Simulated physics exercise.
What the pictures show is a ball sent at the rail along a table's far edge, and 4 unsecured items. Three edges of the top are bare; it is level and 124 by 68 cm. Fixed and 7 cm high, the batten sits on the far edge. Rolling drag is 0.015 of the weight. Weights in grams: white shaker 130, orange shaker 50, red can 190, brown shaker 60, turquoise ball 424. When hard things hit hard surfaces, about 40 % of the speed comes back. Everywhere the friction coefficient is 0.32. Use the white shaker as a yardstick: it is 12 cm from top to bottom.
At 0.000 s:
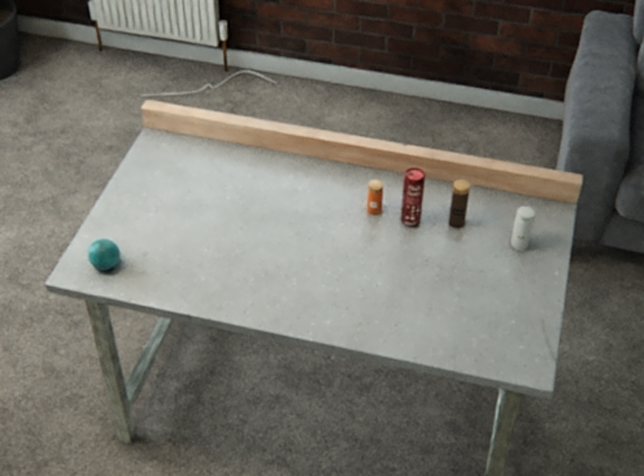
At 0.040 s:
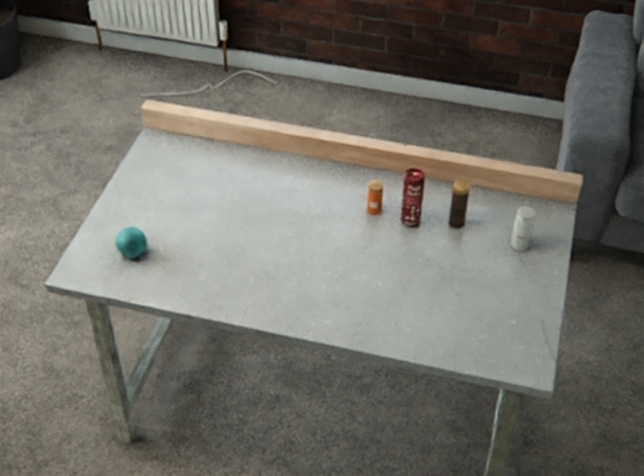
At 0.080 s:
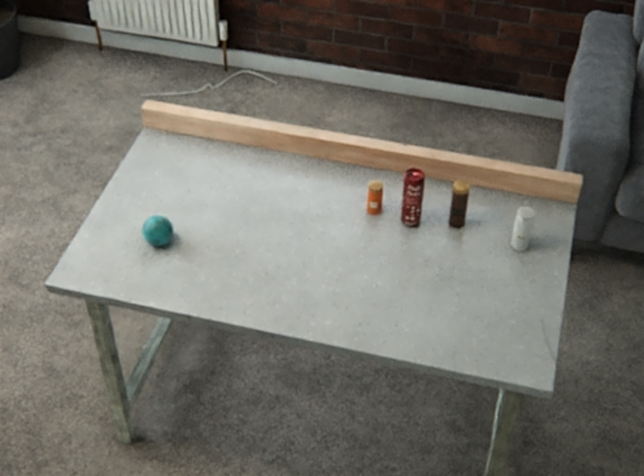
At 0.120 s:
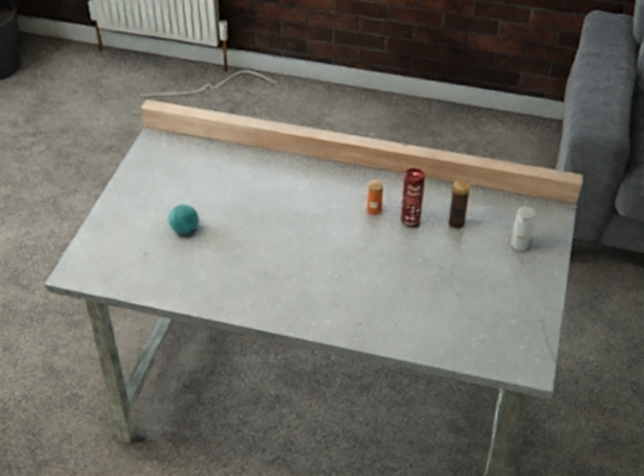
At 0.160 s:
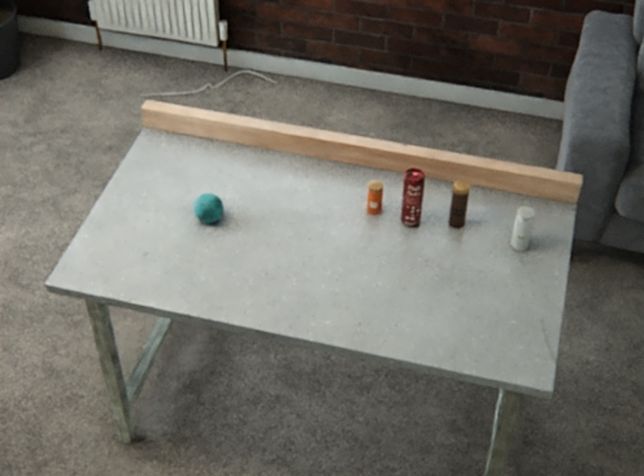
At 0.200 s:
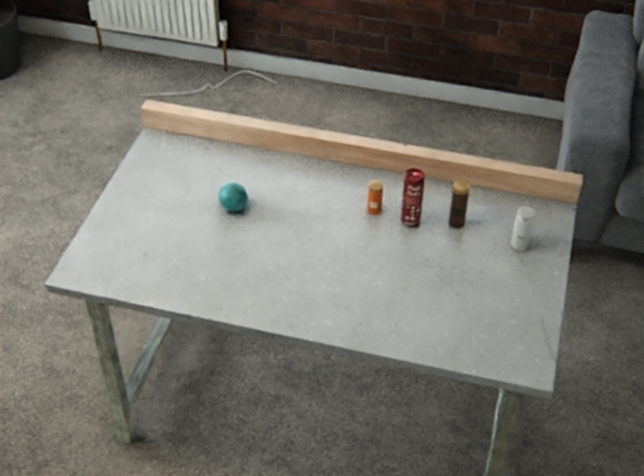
The footage shows a turquoise ball rolling steadily across a grey tabletop from the left side, moving rightward and toward the wooden rail along the far edge, while orange, red, brown and white containers stand still on the right.
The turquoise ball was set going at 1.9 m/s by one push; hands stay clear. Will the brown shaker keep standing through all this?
I expect it to fall.
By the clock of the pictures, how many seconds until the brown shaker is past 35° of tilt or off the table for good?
Near 1.0 s.
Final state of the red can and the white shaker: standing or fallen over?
Well, the red can tumbles down, and the white shaker holds steady.
Around 0.60 s, turquoise ball near (396, 193); orange shaker at 9° to upright.
Around 1.00 s, turquoise ball near (488, 211); brown shaker at 32° to upright near (497, 224); orange shaker on its side; red can at 75° to upright.
Around 1.60 s, turquoise ball near (599, 257); brown shaker on its side near (503, 259); orange shaker on its side; red can on its side.
Finally (2.0 s), on their side or leaning hard on the table, orange shaker, red can and brown shaker; white shaker still in place (within 4 cm). Final places as that camera would see them, brown shaker near (503, 259).
